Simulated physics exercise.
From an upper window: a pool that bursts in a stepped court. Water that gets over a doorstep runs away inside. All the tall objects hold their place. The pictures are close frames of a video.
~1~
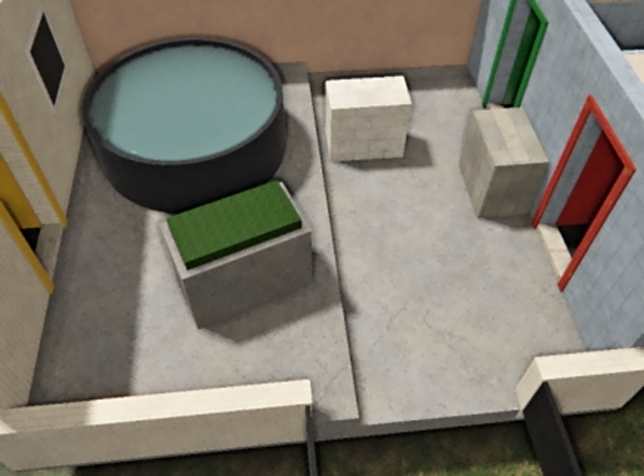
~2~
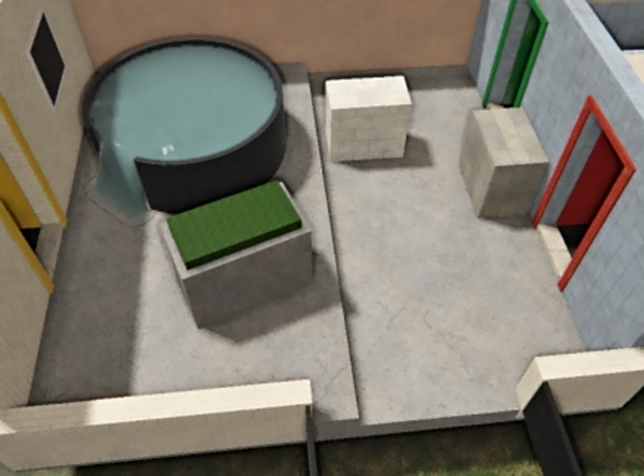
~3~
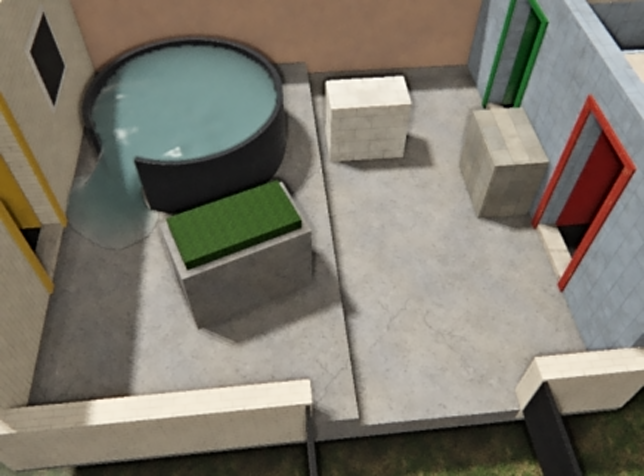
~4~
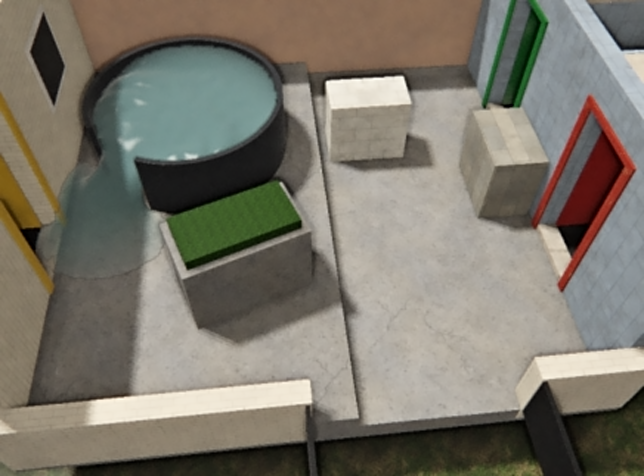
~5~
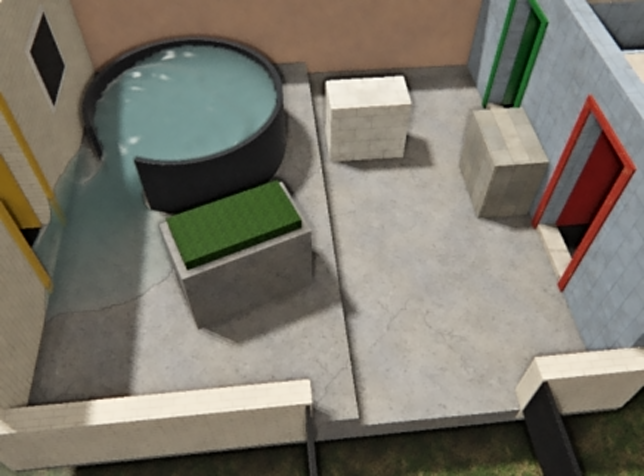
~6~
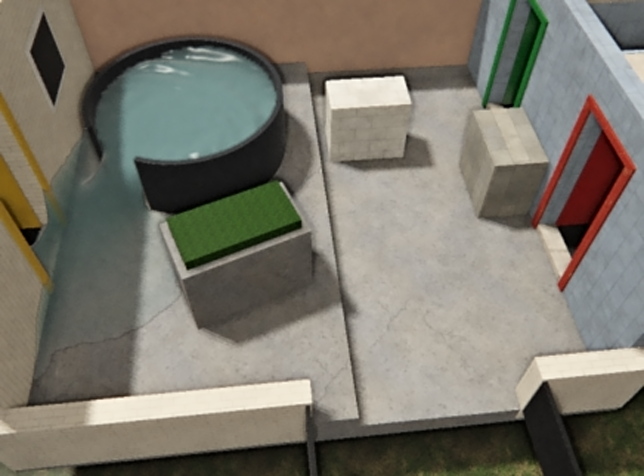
In a walled concrete courtyard, a round dark-sided pool split open at its left side, and water poured through the gap, spreading past the yellow doorway and forward along the left wall.
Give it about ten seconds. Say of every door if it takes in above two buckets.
In the end: The green door stays under that; the red door takes more than that; the yellow door takes more than that.
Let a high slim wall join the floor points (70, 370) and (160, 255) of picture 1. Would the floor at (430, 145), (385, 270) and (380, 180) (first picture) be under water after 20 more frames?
One after the other: No water, covered, dry.
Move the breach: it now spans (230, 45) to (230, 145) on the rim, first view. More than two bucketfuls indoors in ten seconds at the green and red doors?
One by one: The green door takes more, the red door is over.
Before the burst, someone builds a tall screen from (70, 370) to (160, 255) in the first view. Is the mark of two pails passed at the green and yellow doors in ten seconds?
My reading: Green keeps below it; yellow takes more.
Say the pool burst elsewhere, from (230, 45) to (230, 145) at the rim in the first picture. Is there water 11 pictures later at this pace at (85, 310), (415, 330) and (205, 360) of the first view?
In turn: Not flooded, flooded, dry.
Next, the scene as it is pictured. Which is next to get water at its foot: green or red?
It is the one in red.
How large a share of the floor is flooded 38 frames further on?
Near 85 in a hundred.
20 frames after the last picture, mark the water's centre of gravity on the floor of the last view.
Roughly at (193, 201).
A moment on, water covers 20 % of the floor; the green door not reached, the red door not reached, the yellow door far over two buckets in.
Next, water covers 30 % of the floor; the green door not reached, the red door not reached, the yellow door far over two buckets in.
Then, water covers 60 % of the floor; the green door not reached, the red door wet at the sill, nothing in, the yellow door far over two buckets in.
Later, water covers 85 % of the floor; the green door wet at the sill, nothing in, the red door far over two buckets in, the yellow door far over two buckets in.
In the end, water covers 90 % of the floor; the green door wet at the sill, nothing in, the red door far over two buckets in, the yellow door far over two buckets in.
